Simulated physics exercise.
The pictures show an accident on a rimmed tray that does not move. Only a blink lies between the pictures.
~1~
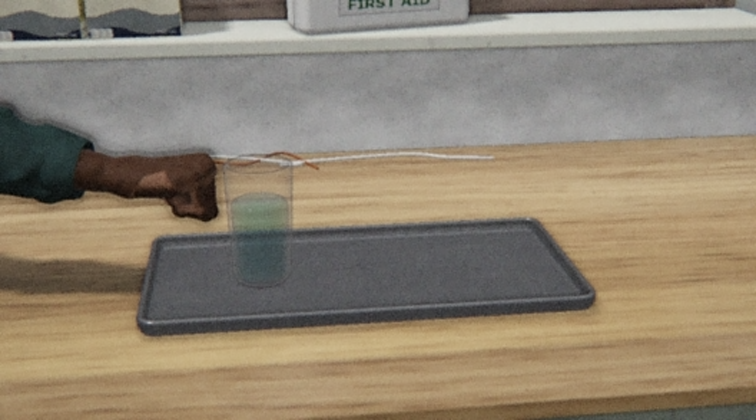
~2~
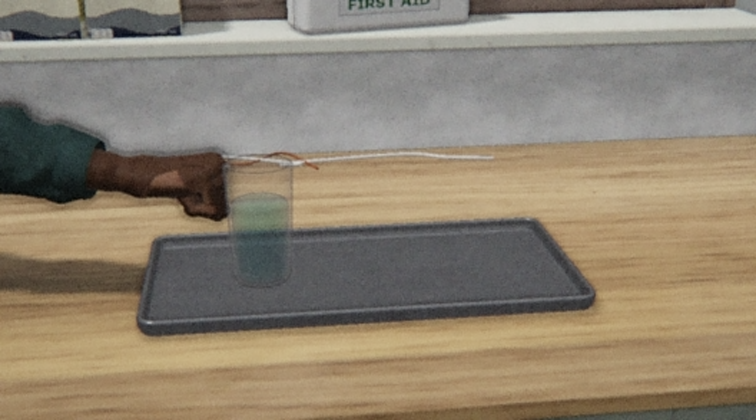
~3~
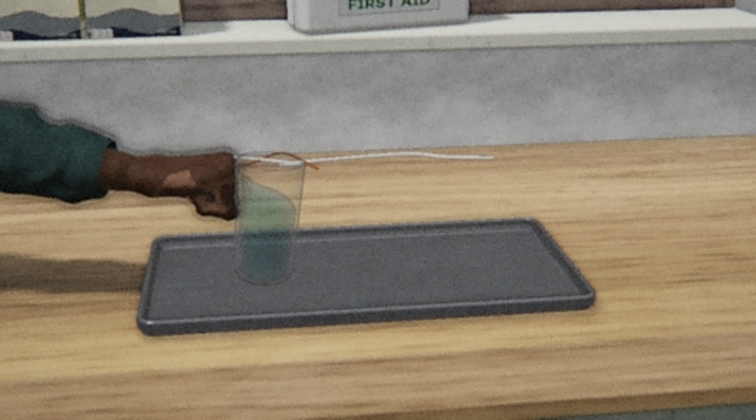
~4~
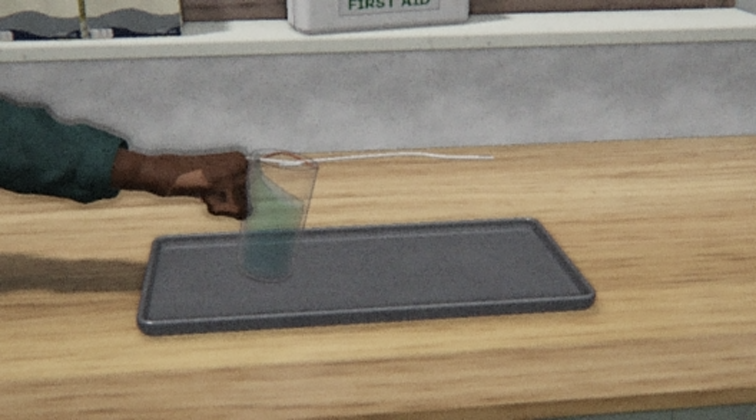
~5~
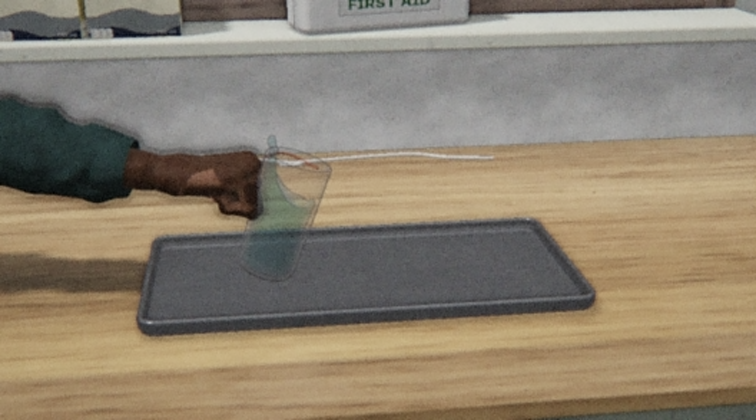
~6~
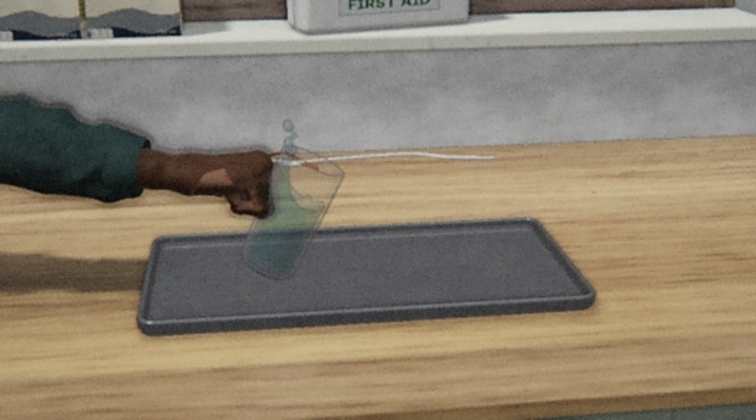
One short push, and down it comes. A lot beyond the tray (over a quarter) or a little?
As it turns out, a quarter and more lands beyond the tray.
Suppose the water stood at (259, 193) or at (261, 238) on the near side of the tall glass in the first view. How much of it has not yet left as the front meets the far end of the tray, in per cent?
First some 55, then 60 per cent.
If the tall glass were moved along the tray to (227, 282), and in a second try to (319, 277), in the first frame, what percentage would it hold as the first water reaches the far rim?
The first gives 55 %, the second 65 %.
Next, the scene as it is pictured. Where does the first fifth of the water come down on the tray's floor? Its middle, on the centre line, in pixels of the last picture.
Around (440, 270).
A moment on, the tall glass is falling and 98 per cent is in the glass, 0 on the tray and 2 above or beyond its rim.
Next, the tall glass lies on its side and 61 per cent is in the glass, 28 on the tray and 11 above or beyond its rim.
Then the tall glass lies on its side and 31 per cent is in the glass, 53 on the tray and 16 above or beyond its rim.
Later the tall glass lies on its side and 17 per cent is in the glass, 49 on the tray and 35 above or beyond its rim.
Finally, 66 per cent is held by tray and glass, 34 is off the tray.
